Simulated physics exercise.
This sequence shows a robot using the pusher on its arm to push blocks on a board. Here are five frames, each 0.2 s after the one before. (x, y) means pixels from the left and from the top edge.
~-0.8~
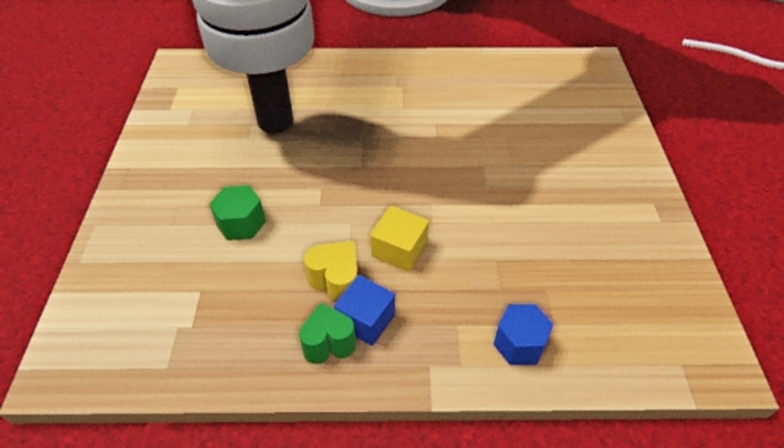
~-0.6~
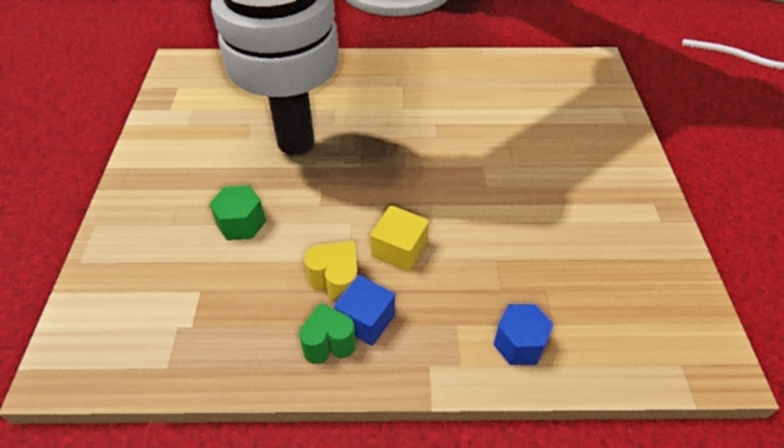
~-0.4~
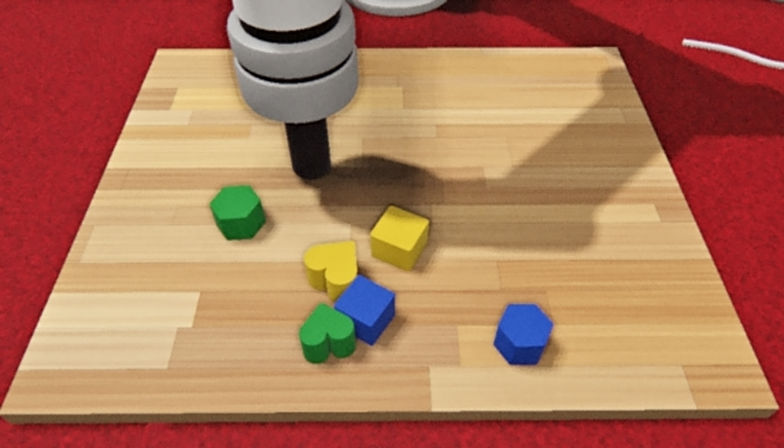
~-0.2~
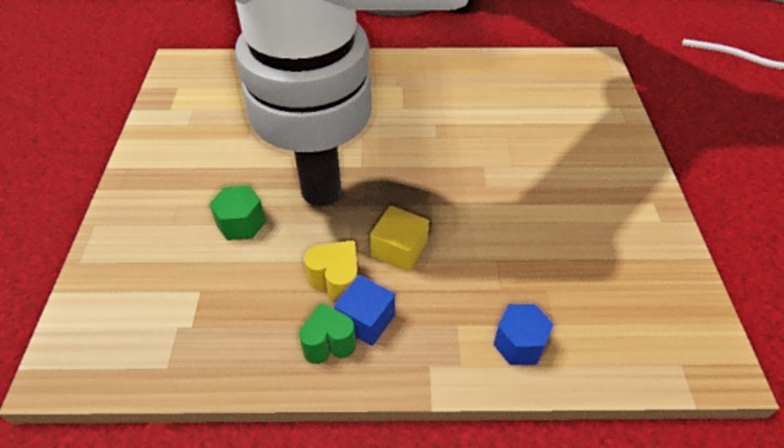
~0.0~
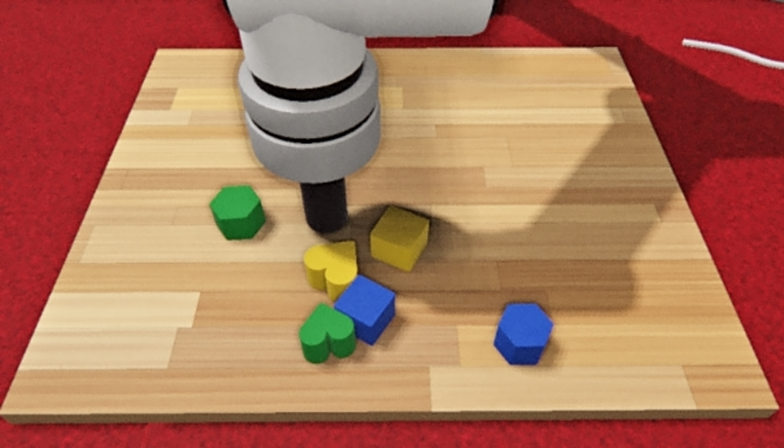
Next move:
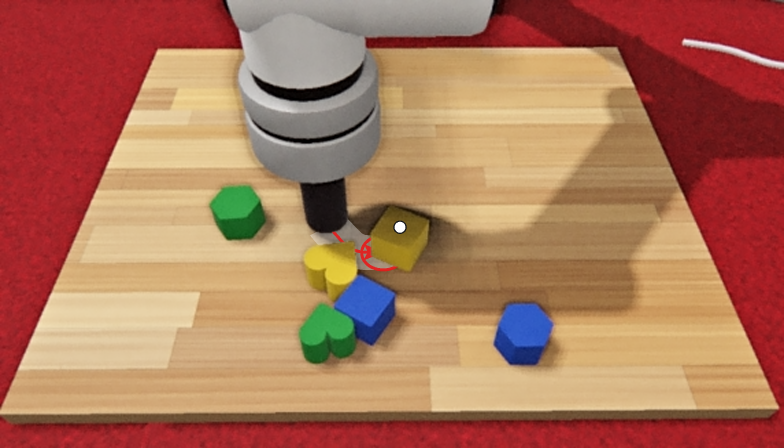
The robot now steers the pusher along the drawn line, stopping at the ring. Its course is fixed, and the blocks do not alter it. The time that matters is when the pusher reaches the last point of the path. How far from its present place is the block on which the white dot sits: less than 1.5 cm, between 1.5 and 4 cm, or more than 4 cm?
Middling, 1.5 to 4 cm.
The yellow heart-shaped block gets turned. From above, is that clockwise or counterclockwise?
If we look at it from overhead, the yellow heart-shaped block pivots clockwise.
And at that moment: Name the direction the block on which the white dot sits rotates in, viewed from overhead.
From above, counter-clockwise.
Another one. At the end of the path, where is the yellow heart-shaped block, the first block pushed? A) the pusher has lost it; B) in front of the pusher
It's A.
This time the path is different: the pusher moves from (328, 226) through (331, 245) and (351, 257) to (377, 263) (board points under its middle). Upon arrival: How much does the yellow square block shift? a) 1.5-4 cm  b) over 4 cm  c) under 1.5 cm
Choice a: 1.5-4 cm.
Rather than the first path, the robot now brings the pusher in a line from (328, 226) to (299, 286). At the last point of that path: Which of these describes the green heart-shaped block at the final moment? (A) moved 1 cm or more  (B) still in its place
B - still in its place.
The line goes from (328, 226) by way of (341, 240) and (359, 251) to (383, 252); the dot is on the yellow square block.
The first path, step by step. Halfway along, pusher (349, 240); nothing pushed yet.
At the end, pusher (383, 244); yellow heart-shaped block (337, 263), turned 20° clockwise; blue square block unmoved; yellow square block (429, 224), turned 25° anticlockwise.
